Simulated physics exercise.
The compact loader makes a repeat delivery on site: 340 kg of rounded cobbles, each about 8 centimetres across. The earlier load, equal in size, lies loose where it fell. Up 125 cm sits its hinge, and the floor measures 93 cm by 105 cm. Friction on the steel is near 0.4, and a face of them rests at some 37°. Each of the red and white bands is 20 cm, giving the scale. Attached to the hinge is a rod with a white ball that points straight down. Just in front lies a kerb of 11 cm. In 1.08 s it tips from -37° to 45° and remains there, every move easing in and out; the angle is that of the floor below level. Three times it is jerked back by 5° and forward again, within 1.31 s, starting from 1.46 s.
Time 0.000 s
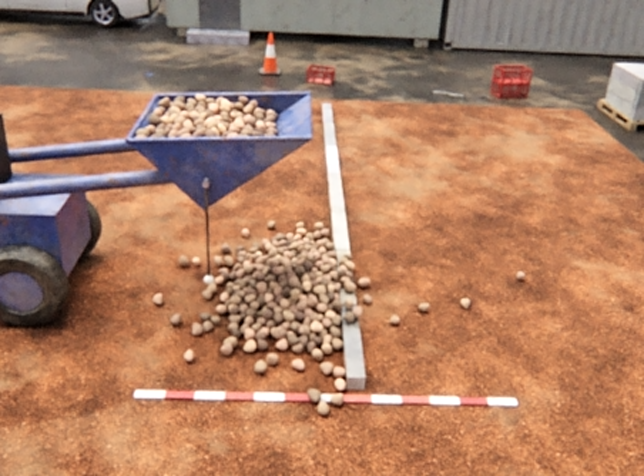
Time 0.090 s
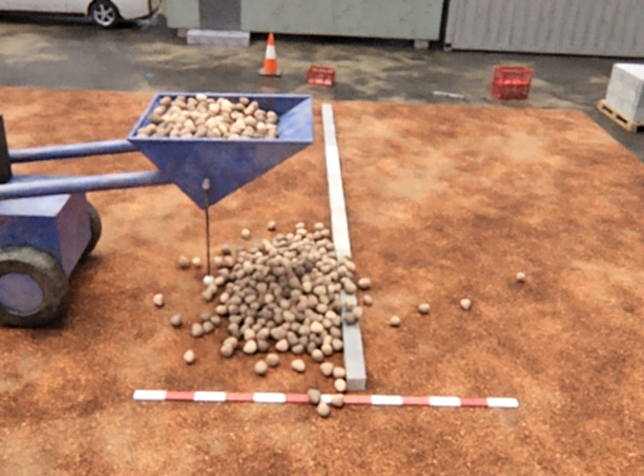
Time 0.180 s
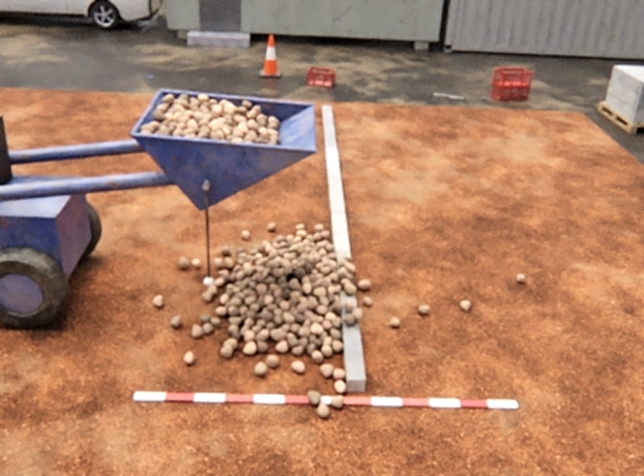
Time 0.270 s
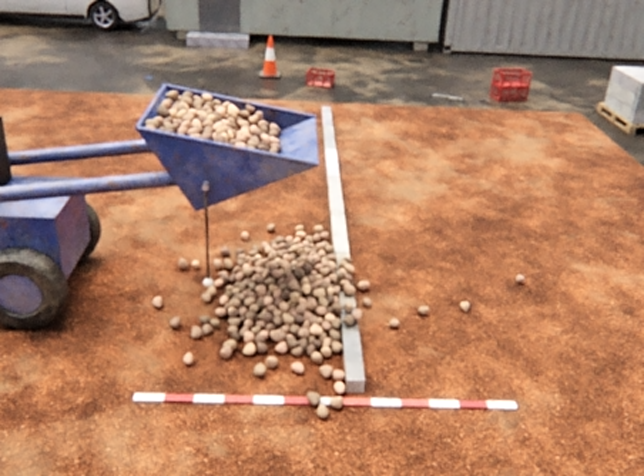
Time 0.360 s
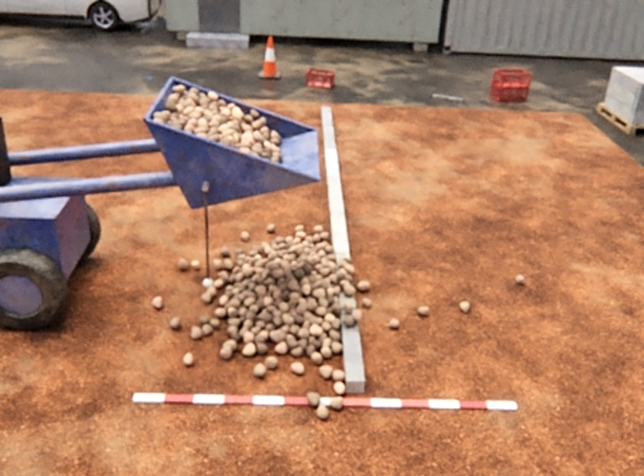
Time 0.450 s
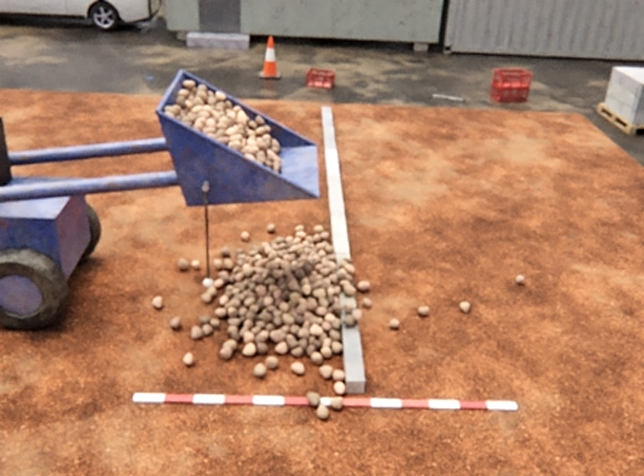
A blue bucket full of round stones tilts forward above a loose pile of stones.
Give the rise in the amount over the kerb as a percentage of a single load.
37 %.
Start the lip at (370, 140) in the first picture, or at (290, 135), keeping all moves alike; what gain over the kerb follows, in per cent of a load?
About 90 per cent for the first, 20 per cent for the second.
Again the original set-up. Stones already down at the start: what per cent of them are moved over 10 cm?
Close to 10 per cent.
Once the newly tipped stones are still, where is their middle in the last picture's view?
(328, 287).
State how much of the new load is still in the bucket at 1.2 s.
Held: Around 50 % of the load.
After 0.8 s the floor is at 32°; in per cent of one load, 100 in the bucket, 98 on this side of the kerb, 1 over the kerb; the foremost stones are at (406, 299).
After 1.2 s the floor is at 45°; in per cent of one load, 48 in the bucket, 150 on this side of the kerb, 1 over the kerb; the foremost stones are at (406, 299).
After 3.2 s the floor is at 45°; in per cent of one load, 0 in the bucket, 162 on this side of the kerb, 38 over the kerb; the foremost stones are at (528, 293).
After 5.8 s the floor is at 45°; in per cent of one load, 0 in the bucket, 162 on this side of the kerb, 38 over the kerb; the foremost stones are at (528, 293). Net gain over the kerb, 37.
